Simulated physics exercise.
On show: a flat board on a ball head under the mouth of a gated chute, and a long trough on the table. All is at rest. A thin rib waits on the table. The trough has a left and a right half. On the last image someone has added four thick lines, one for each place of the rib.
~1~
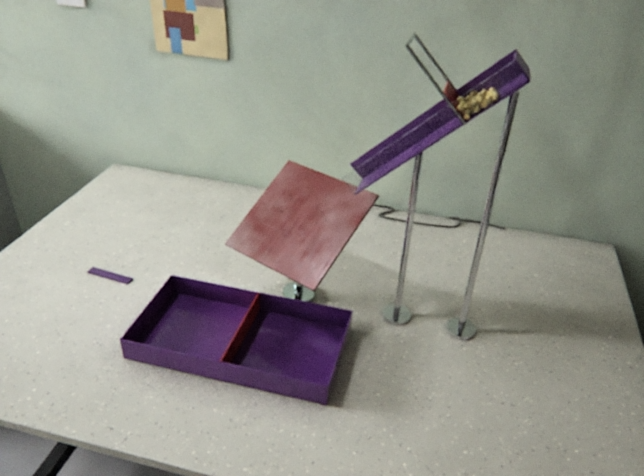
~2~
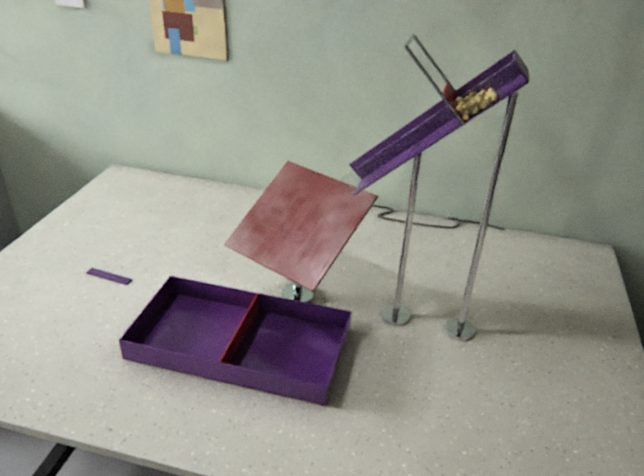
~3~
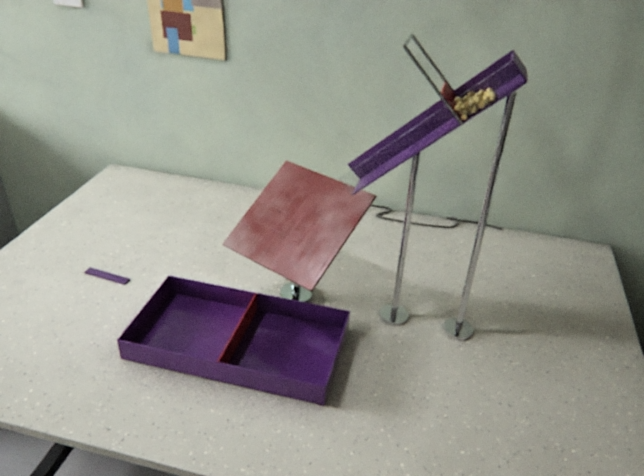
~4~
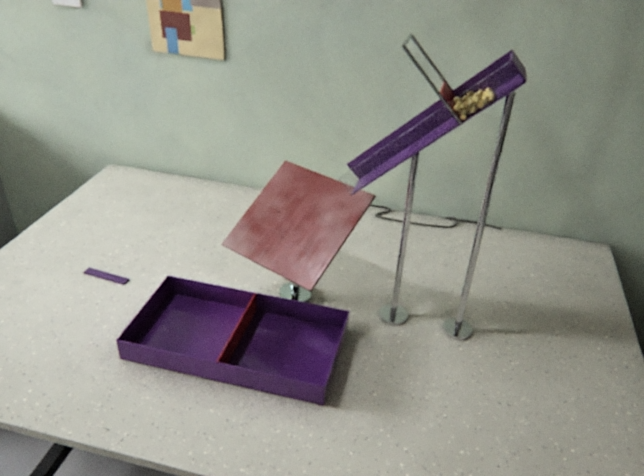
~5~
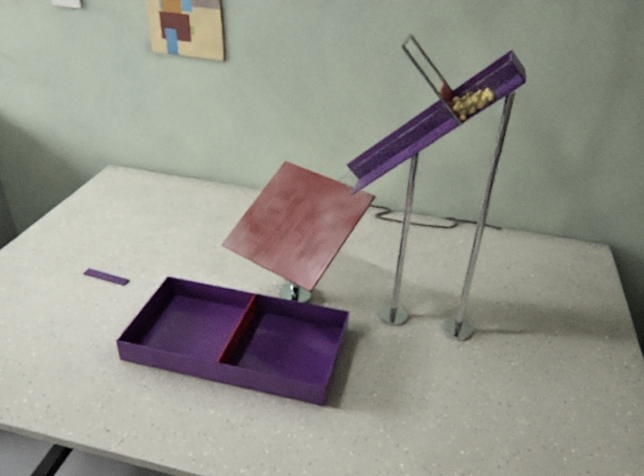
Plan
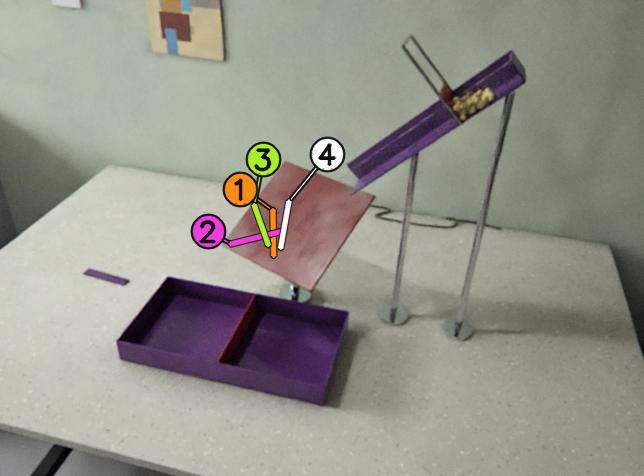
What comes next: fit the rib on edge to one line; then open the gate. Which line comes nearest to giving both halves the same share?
The answer is line 3.
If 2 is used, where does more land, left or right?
The left half.
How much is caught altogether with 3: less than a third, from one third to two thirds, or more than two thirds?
Line 3 gives more than two thirds.
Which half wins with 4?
The right half.
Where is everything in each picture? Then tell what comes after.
The first frame shows load behind the gate at (478, 105), soya beans; lip of the chute at (359, 187), sloping fairly steeply.
The second frame shows middle of the board at (299, 220), tilted fairly steeply; middle of its low edge at (266, 267); of its high edge at (331, 177).
The third frame shows front corners of the trough at (117, 340) and (325, 386); front end of its middle wall at (217, 362); gate still shut at (446, 92).
The fourth frame shows middle of the load at (474, 105); lip at (356, 187).
The fifth frame shows middle of the load at (474, 105); lip at (355, 187).
On the marked copy, line 1 from (272, 210) to (273, 255); line 2 from (281, 231) to (231, 243); line 3 from (254, 205) to (268, 244); line 4 from (288, 201) to (280, 247).
For line 1, of what is caught, about a quarter in the left half, most in the right.
For line 2, of what is caught, most in the left half, a small part in the right.
For line 3, of what is caught, about a third in the left half, about two thirds in the right.
For line 4, of what is caught, a small part in the left half, most in the right.
